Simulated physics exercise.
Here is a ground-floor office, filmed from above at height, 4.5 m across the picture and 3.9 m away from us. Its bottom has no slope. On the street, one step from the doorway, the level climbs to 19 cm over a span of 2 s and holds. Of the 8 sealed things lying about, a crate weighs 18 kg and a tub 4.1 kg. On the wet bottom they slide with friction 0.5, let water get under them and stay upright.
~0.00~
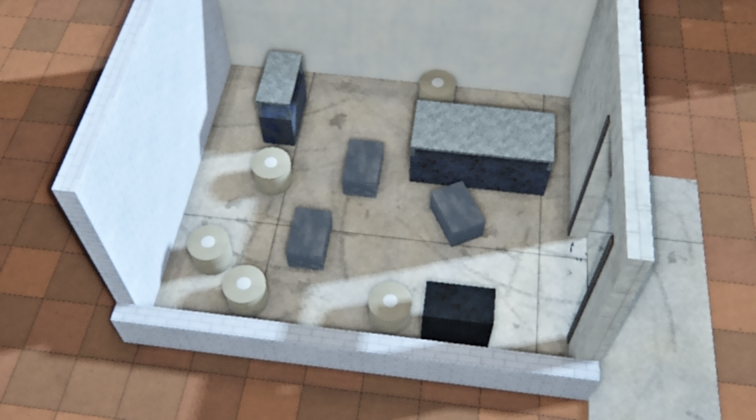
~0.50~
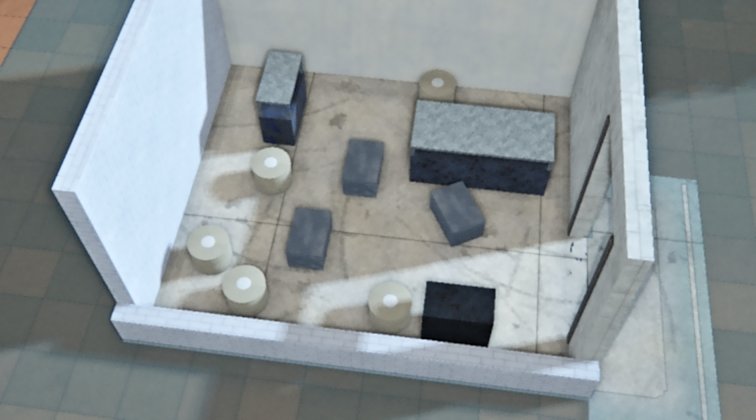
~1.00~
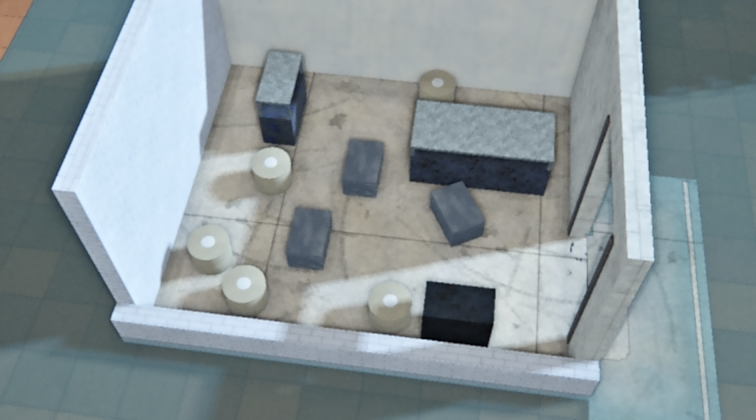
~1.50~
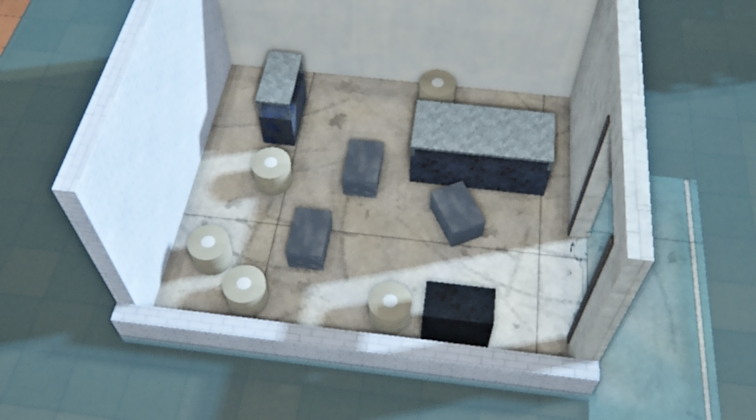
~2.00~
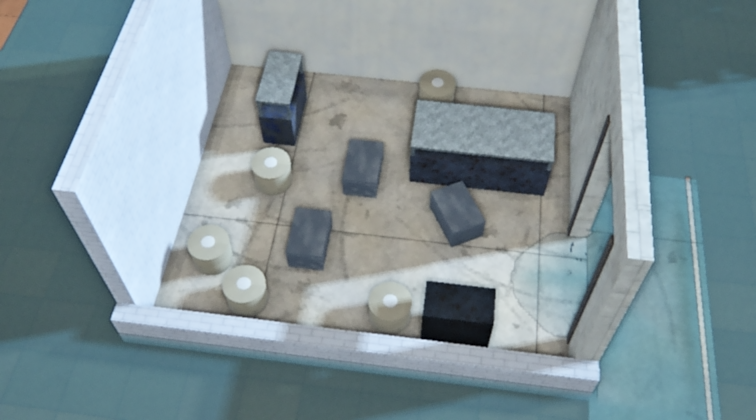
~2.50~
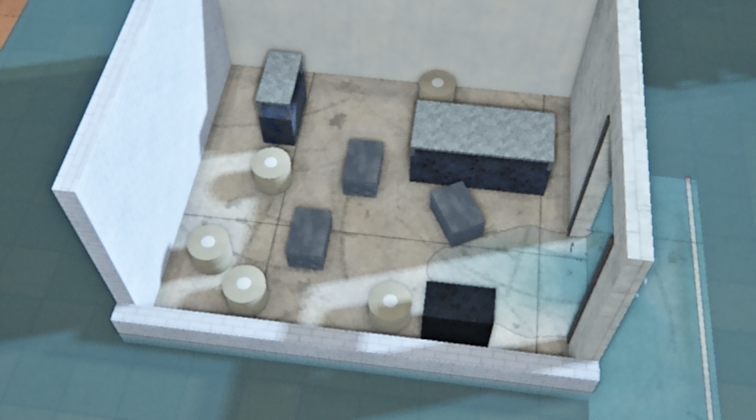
Water spreads over the street around a ground-floor office, then enters through the doorway at right.
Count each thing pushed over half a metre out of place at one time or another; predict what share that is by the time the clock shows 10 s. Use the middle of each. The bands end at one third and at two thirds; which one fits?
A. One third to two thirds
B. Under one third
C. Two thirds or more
Two thirds or more.
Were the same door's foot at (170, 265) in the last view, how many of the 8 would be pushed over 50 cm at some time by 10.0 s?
You'd get 5 in that case.
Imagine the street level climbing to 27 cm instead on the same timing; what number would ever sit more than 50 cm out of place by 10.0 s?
In that case 8 of them.
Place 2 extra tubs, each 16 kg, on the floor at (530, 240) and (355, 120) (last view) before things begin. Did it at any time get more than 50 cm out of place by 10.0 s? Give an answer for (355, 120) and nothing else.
The answer is within the limit.
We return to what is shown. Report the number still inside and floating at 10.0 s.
It comes to 7.
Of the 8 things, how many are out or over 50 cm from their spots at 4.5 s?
The count is 1.
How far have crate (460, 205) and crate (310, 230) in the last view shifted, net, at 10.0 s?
Respectively 200 and 100 cm.
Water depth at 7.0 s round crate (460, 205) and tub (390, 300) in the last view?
First roughly 9 cm, second roughly 10 cm.
After 3.5 s 0 of 8 are over 50 cm from their spots; 0 afloat.
After 4.5 s 1 of 8 are over 50 cm from their spots; 1 afloat.
After 7.0 s 6 of 8 are over 50 cm from their spots; 5 afloat.
After 10.0 s 7 of 8 are over 50 cm from their spots, and 7 have been at some point; 7 afloat.
